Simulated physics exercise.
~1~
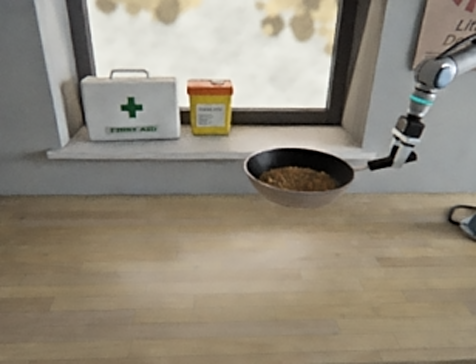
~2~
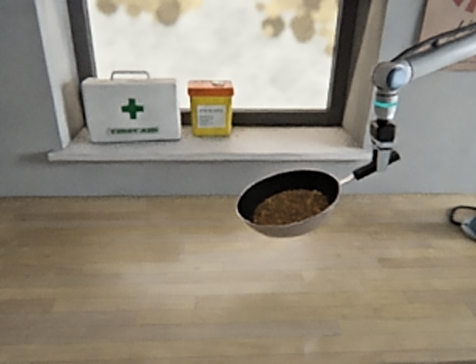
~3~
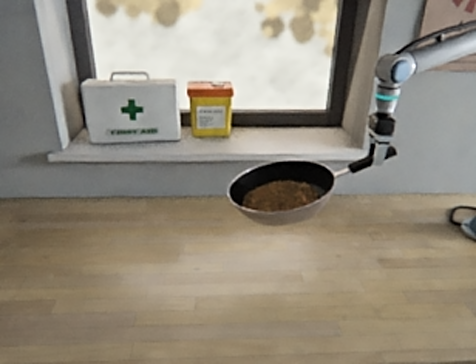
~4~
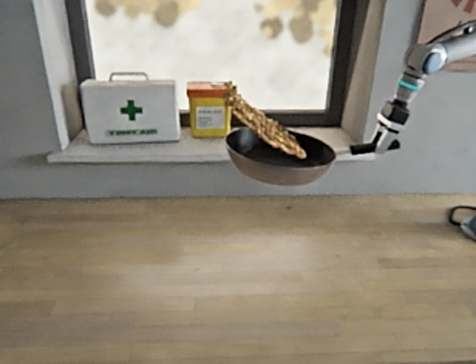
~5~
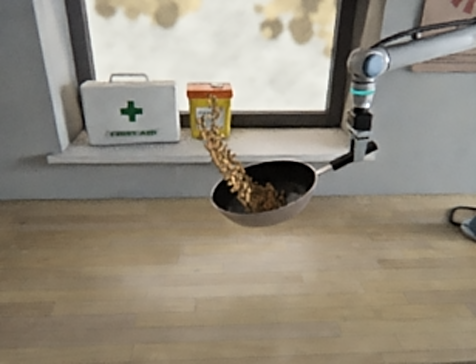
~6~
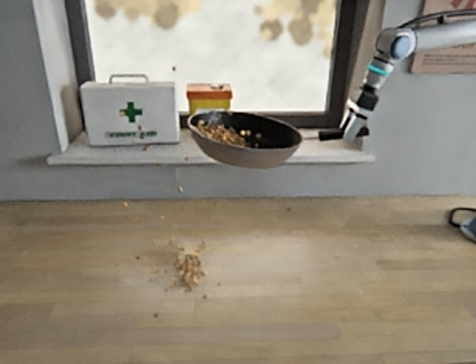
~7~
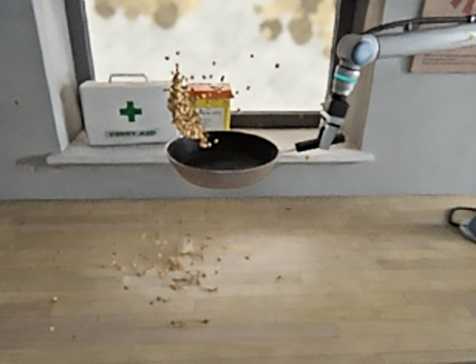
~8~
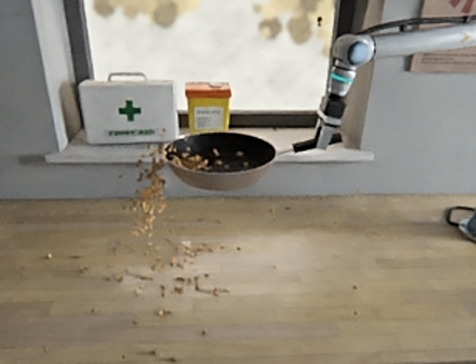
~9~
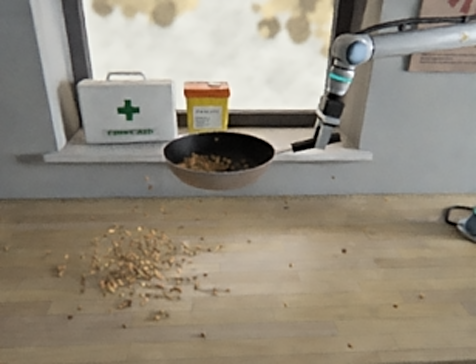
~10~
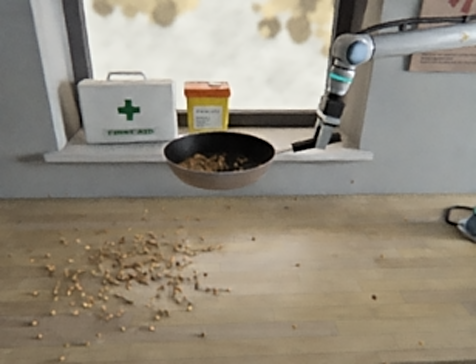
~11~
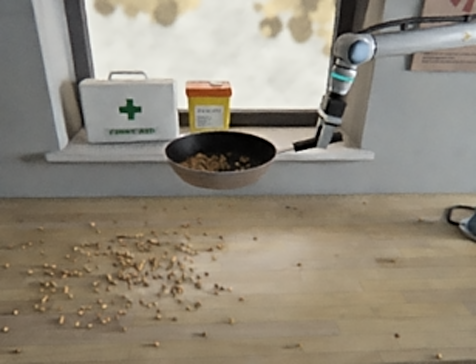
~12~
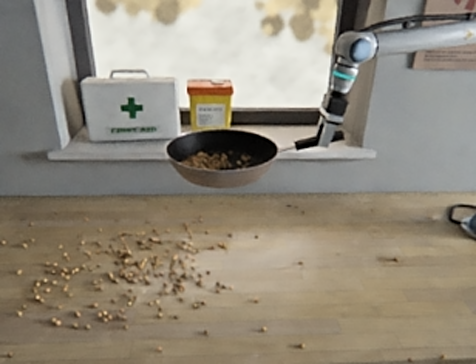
A robot arm tossed a dark frying pan of dried chickpeas in front of a windowsill, flinging them up and to the left; many spilled and scattered across the wooden table, while the rest settled in the pan, which was held still.
